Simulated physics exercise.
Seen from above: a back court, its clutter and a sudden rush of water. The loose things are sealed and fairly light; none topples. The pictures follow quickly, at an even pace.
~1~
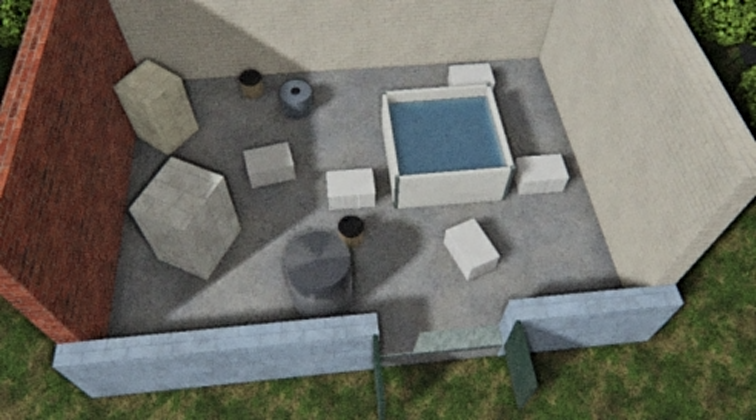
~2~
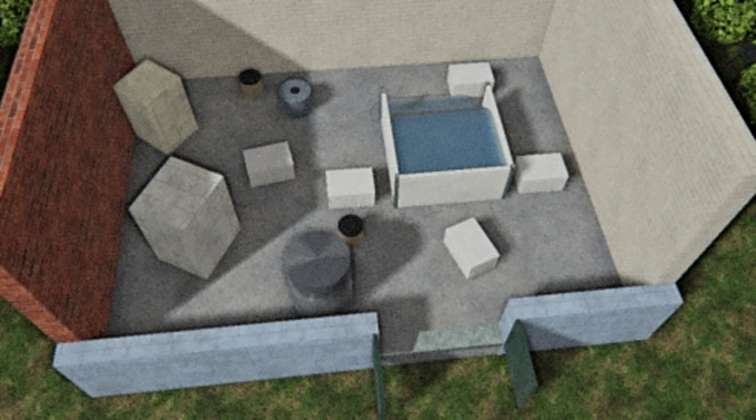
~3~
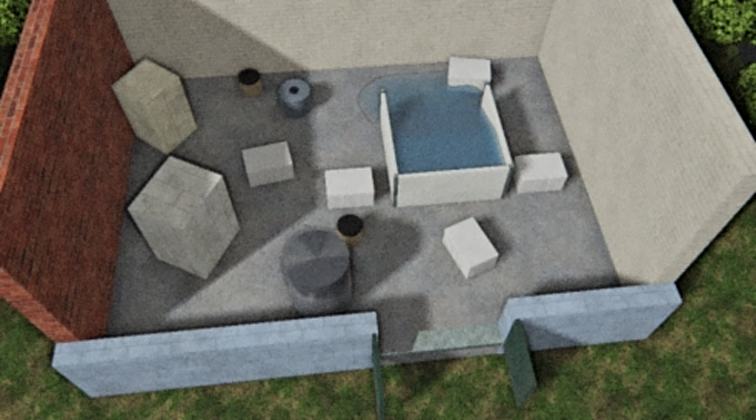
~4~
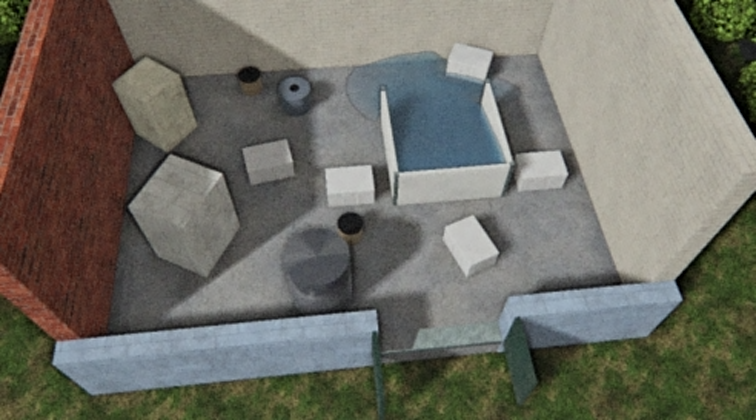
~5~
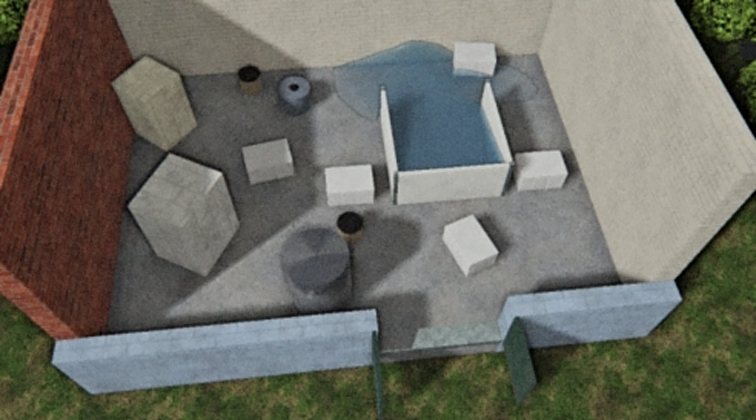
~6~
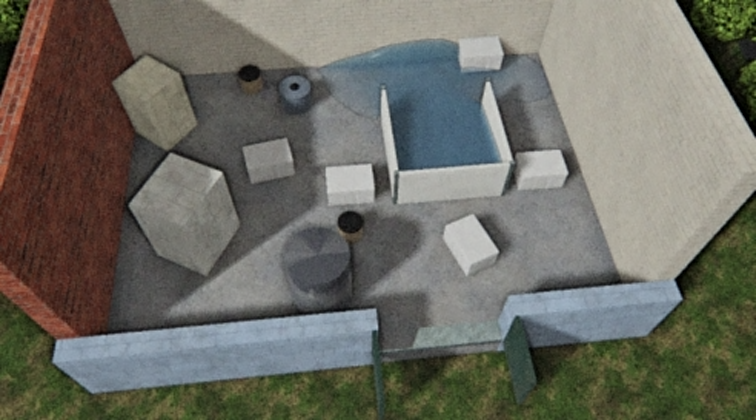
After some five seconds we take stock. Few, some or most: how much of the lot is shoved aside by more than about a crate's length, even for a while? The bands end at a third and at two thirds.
It is from one to two thirds.
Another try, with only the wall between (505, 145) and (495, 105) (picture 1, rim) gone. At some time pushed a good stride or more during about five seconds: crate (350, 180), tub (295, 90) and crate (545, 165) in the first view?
In turn: Not that far, under that, shifted that much.
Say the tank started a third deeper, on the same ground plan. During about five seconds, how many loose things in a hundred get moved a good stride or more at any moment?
Some 60 per cent.
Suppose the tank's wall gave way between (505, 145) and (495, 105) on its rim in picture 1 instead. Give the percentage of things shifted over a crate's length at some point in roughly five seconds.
Near 40 in a hundred.
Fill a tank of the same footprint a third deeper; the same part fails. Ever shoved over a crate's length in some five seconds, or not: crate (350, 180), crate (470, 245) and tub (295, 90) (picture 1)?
As listed: No, never so far, pushed that far.
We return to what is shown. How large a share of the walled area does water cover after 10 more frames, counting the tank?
Near 45 in a hundred.
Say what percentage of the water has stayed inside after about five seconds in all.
Near 100 in a hundred.
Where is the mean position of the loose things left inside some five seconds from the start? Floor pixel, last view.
At about (343, 217).
A moment on, 1 of 8 are well off their spots; 0 afloat.
Next, 3 of 8 are well off their spots; 1 afloat.
Later, 4 of 8 are well off their spots; 2 afloat.
In the end, 4 of 8 are well off their spots, and 4 have been at some point; 3 afloat.
